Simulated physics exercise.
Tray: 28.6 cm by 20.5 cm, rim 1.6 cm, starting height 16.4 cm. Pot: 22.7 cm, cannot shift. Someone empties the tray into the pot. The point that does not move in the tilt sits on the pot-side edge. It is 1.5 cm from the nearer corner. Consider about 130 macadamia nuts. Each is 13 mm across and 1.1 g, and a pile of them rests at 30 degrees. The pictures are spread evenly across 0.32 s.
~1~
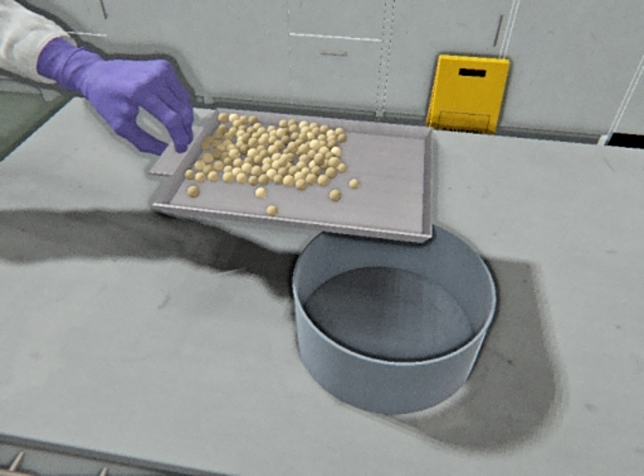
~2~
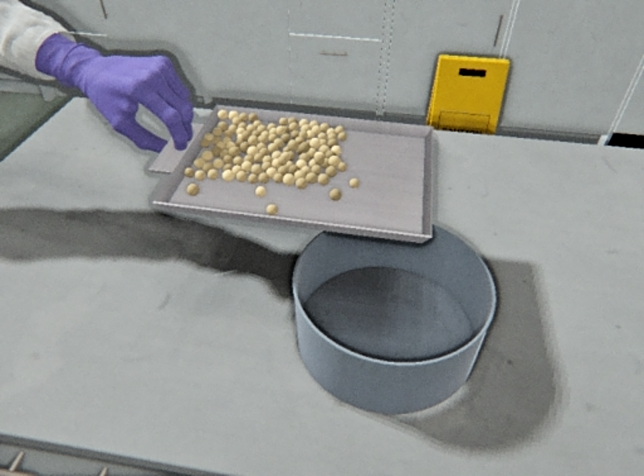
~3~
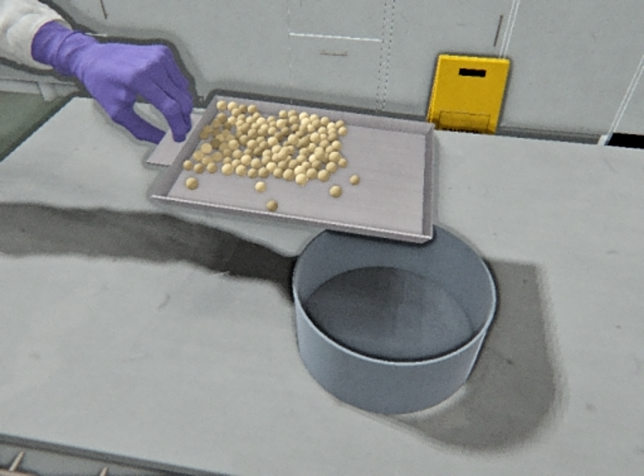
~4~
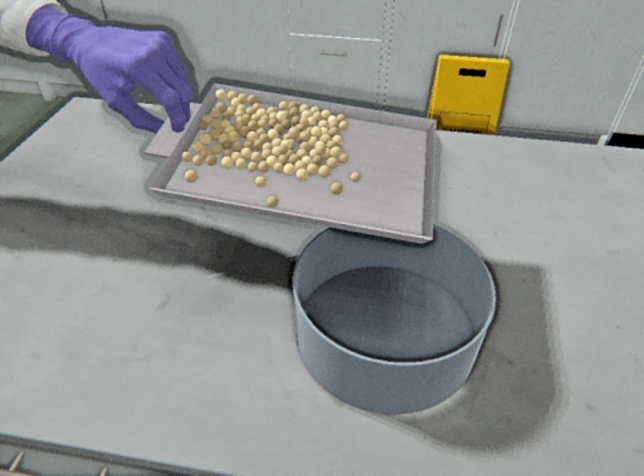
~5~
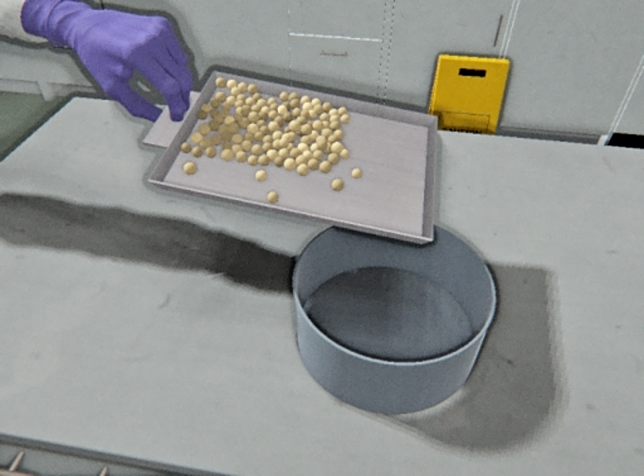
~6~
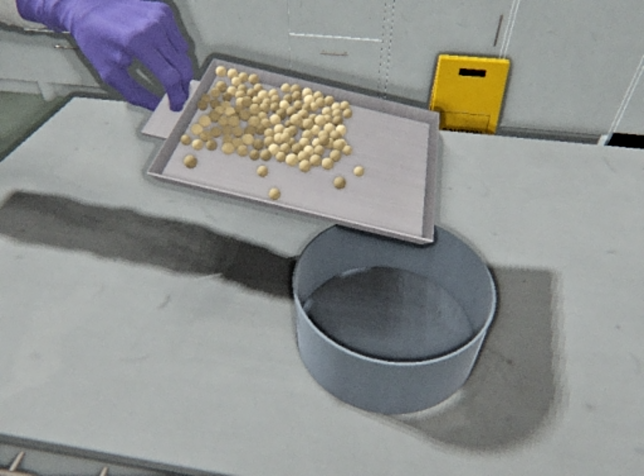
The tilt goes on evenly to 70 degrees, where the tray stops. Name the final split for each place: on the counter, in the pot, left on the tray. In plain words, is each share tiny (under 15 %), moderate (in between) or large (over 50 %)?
Counter: Tiny; pot: Large; left on the tray: Tiny.
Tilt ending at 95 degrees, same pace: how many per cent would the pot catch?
That would give about 100 per cent.
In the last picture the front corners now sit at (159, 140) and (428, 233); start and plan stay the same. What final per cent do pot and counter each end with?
Final per cent - pot 65, counter 35.
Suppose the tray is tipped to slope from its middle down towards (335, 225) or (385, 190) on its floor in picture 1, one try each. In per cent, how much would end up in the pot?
That would be close to 95 per cent, then close to 60 per cent.
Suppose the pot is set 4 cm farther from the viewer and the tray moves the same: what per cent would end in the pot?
Then close to 100 per cent.
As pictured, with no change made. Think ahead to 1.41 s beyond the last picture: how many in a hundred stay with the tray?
Reading: Approx. 10%.
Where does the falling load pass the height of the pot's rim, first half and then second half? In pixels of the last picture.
Roughly (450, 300) to begin with, later roughly (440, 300).
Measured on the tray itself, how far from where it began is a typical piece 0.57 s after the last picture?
17 cm.
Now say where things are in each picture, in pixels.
Tray tilt 0 degrees, front corners at (162, 201) and (424, 231); middle of the pieces at (273, 151); pot at (393, 279), in the first frame.
Tray tilt 1 degrees, front corners at (161, 199) and (424, 231); middle of the pieces at (273, 149), in the second frame.
Tray tilt 3 degrees, front corners at (160, 193) and (425, 232), lowest corner right front; middle of the pieces at (273, 143), in the third frame.
Tray tilt 6 degrees, front corners at (159, 185) and (425, 233), lowest corner right front; middle of the pieces at (273, 135), in the fourth frame.
Tray tilt 9 degrees, front corners at (157, 177) and (426, 233), lowest corner right front; middle of the pieces at (274, 127), in the fifth frame.
Tray tilt 12 degrees, front corners at (156, 170) and (426, 234), lowest corner right front; middle of the pieces at (275, 120); pot at (393, 279), in the sixth frame.
Then, 0.57 s after the last picture, tilt 40 degrees; the tray holds 85 %, the pot 5 %.
Then, 0.95 s after the last picture, tilt 58 degrees; the tray holds 60 %, the pot 40 %.
Then, 1.41 s after the last picture, tilt 70 degrees; the tray holds 10 %, the pot 85 %.
In the end, counter 0 %, pot 100 %, tray 0 %.
